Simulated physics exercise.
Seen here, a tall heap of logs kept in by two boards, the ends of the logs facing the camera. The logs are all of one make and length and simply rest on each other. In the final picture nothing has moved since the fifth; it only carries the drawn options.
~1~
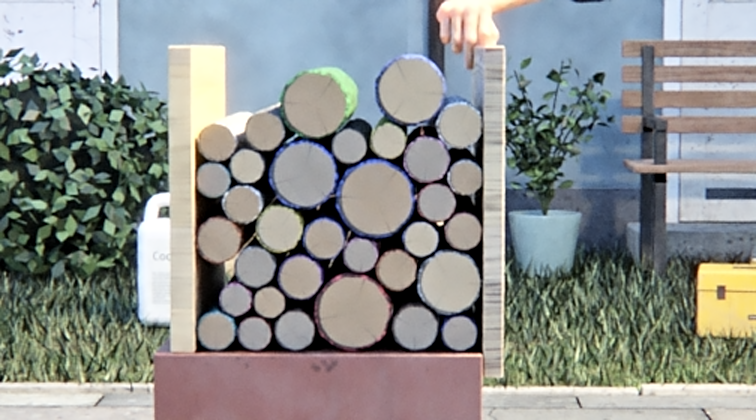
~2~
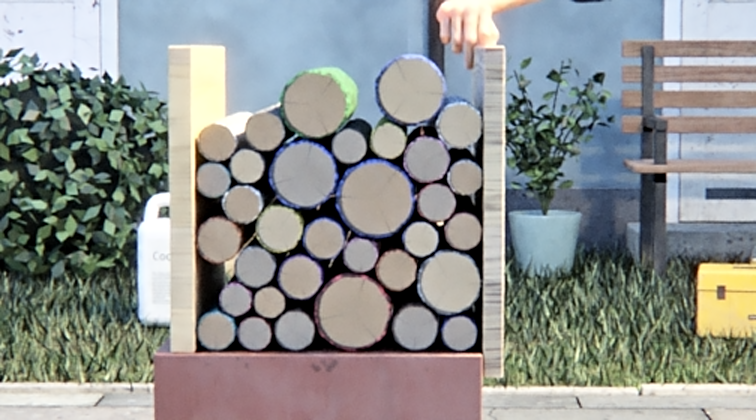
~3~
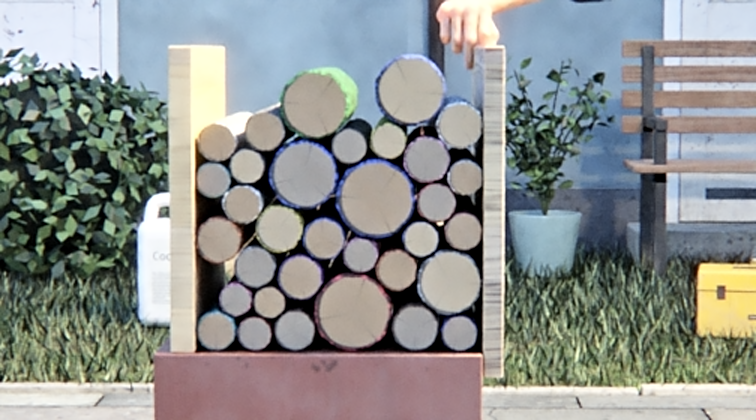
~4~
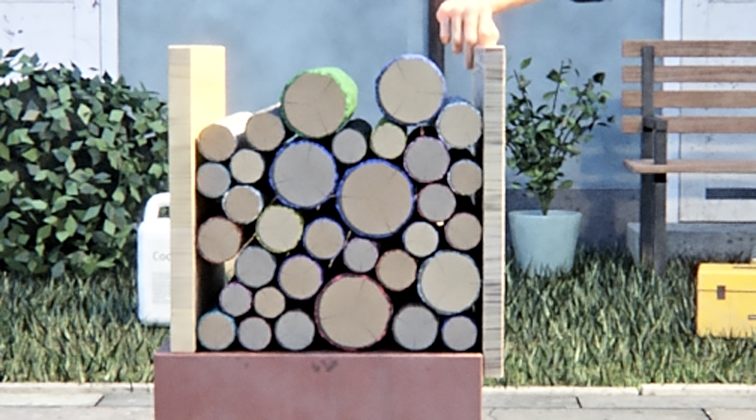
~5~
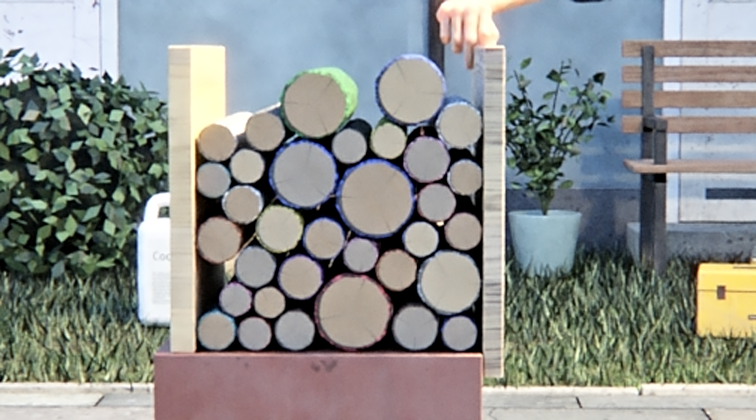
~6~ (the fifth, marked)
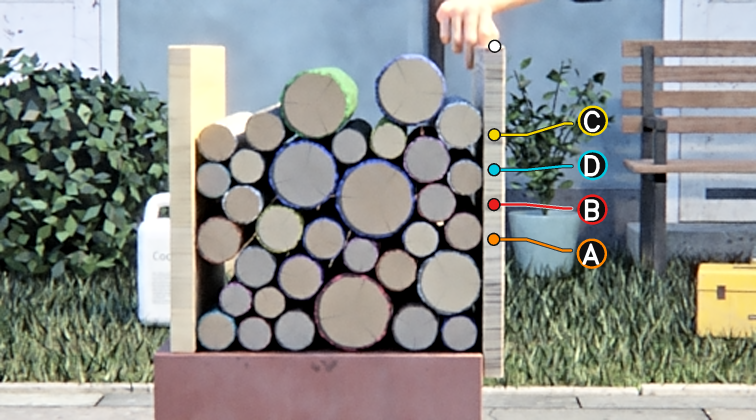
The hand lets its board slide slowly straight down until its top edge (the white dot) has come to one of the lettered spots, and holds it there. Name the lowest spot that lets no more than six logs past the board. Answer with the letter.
Down to A.
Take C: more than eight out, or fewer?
Fewer than eight.
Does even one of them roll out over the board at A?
Yes.
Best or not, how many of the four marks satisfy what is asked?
The number is four.
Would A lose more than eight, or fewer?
Fewer than eight.
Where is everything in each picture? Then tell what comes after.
A log (349, 146); a log (264, 131); side board (486, 198), in the first frame.
Side board (486, 198); a log (216, 331), in the second frame.
A log (460, 333); a log (300, 277), in the third frame.
A log (324, 239); a log (219, 240), in the fourth frame.
A log (349, 146); a log (264, 131); side board (486, 198), in the fifth frame.
On the marked copy, A at (494, 240); B at (494, 205); C at (494, 135); D at (494, 170); the white dot at (495, 46).
Following A. Soon after the start, top of the board (484, 129).
Later, top of the board (484, 223).
In the end, top of the board (484, 239), three out over the board.
As for the rest, B two out over the board; C none out over the board; D none out over the board.
